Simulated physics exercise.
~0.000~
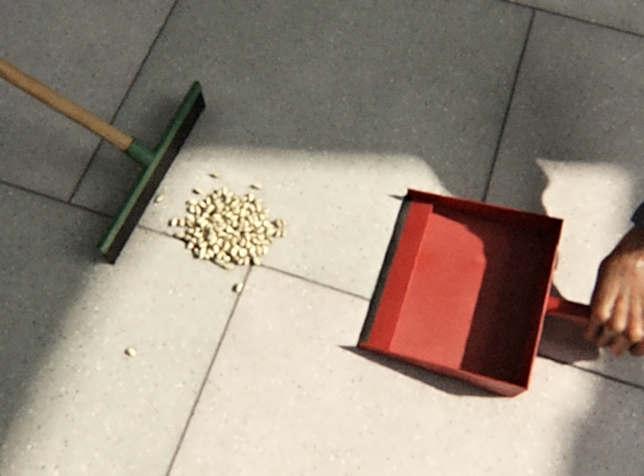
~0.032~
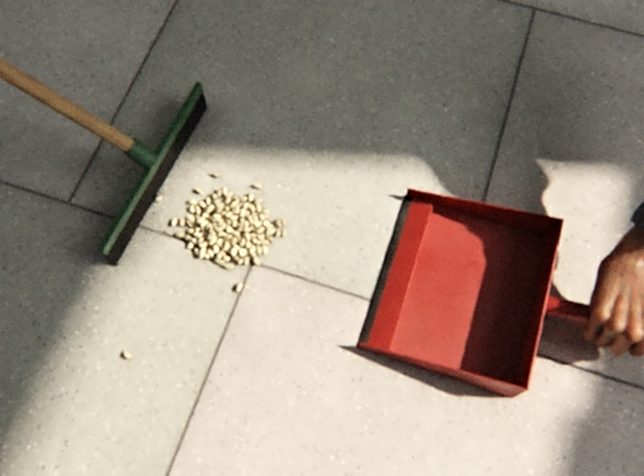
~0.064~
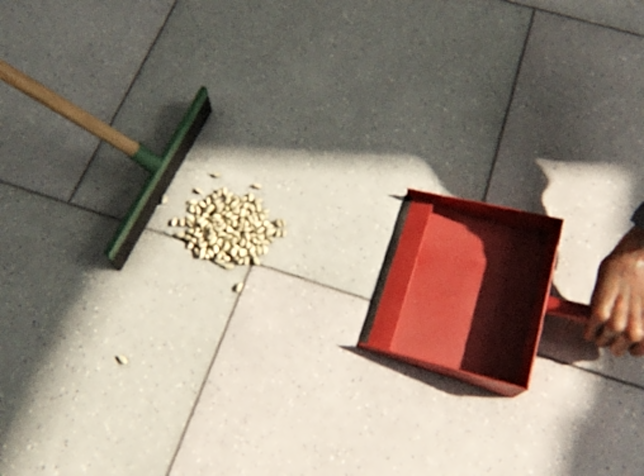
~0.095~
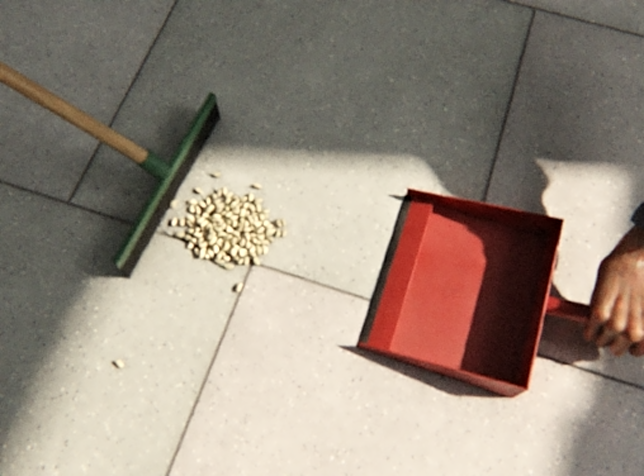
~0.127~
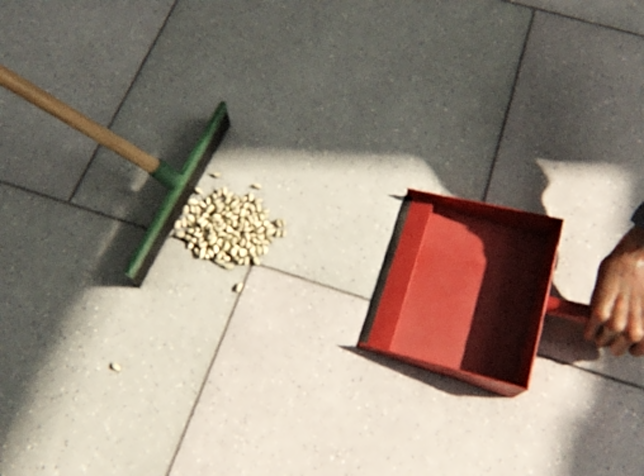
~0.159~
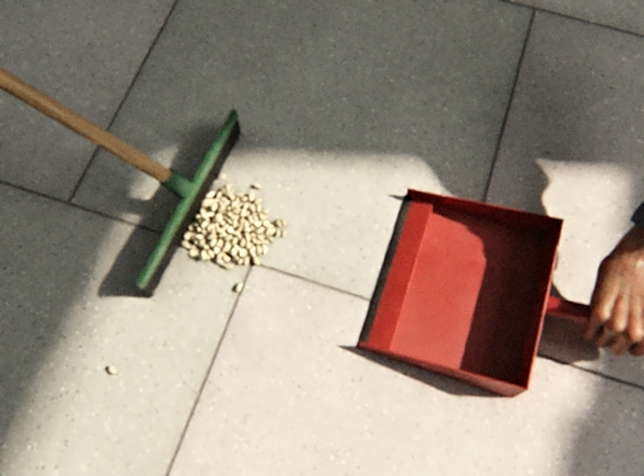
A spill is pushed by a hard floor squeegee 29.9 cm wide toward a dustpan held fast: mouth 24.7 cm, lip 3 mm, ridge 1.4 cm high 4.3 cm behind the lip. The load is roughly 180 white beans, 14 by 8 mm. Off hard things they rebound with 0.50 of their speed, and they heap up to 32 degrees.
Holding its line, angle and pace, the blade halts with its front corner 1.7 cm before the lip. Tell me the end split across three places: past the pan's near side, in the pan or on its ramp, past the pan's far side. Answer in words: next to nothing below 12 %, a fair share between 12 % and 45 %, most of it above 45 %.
Past the pan's near side - a fair share; in the pan or on its ramp - a fair share; past the pan's far side - next to nothing.
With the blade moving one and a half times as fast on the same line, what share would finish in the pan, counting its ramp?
Then some 40 in a hundred.
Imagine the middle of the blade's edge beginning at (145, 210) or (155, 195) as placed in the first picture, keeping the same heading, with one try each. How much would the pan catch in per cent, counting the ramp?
About 25 and 35 per cent.
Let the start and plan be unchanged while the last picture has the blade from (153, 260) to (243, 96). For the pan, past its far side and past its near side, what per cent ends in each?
Final per cent - pan 30, far 0, near 5.
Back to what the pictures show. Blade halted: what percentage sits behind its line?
0 %.
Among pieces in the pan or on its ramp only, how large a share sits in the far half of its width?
10 per cent.
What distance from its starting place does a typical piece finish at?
Median shift: Approx. 26 cm.
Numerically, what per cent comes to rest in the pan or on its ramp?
That works out at about 40 percent.
After 0.36 s, middle of the blade 16 cm from the lip; 0 % over the lip, far side 0 %, near side 5 %.
After 0.49 s, middle of the blade 7 cm from the lip; 0 % over the lip, far side 0 %, near side 20 %.
Then, at 0.75 s, middle of the blade 3 cm from the lip; 40 % over the lip, far side 0 %, near side 30 %.
In the end, at 3.2 s, near side 30 %, pan 40 %, far side 0 %, in front of the lip or behind the blade 30 %.
